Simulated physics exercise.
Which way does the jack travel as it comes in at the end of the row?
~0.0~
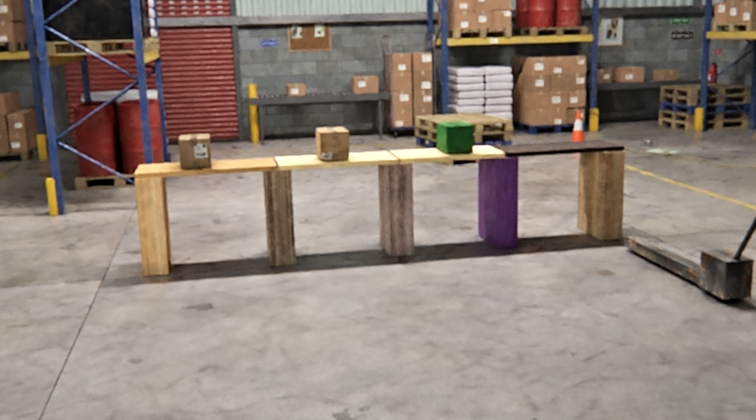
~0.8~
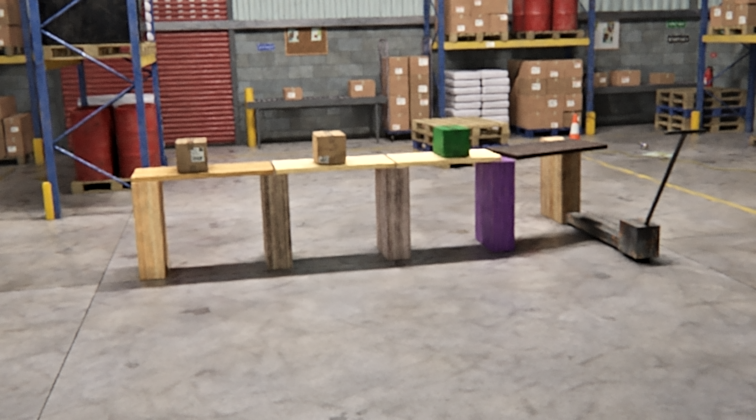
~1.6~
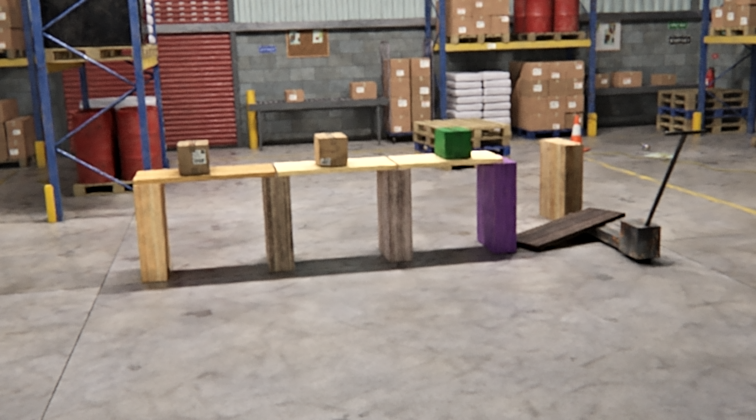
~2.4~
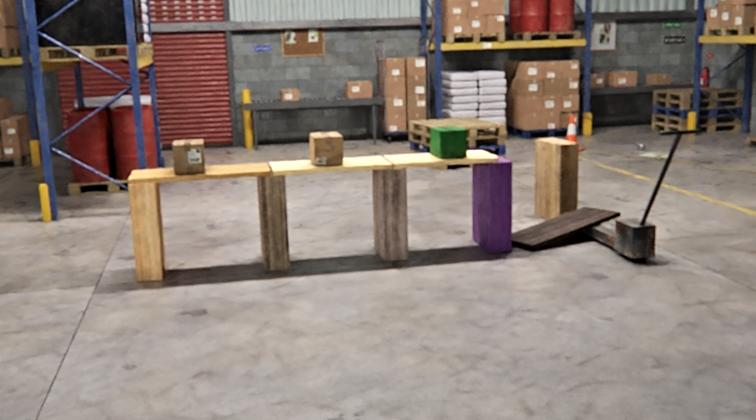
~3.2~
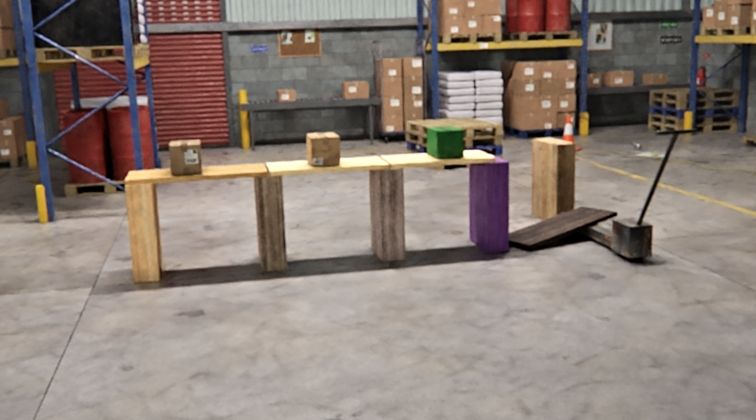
The jack travels to the left, toward the foot of the end slab.
The clip opens on a warehouse floor, where a row of boards rests on five upright timber slabs, with two brown cartons and a green one on top. A low jack with a tall handle sits to the right of the row. It moves left to the foot of the end slab, which shifts left but stays upright while the dark board still lies across it. The dark board then drops off to the floor and comes to rest at a slant by the jack. At the end, the purple slab, the other boards and all three cartons remain in place.
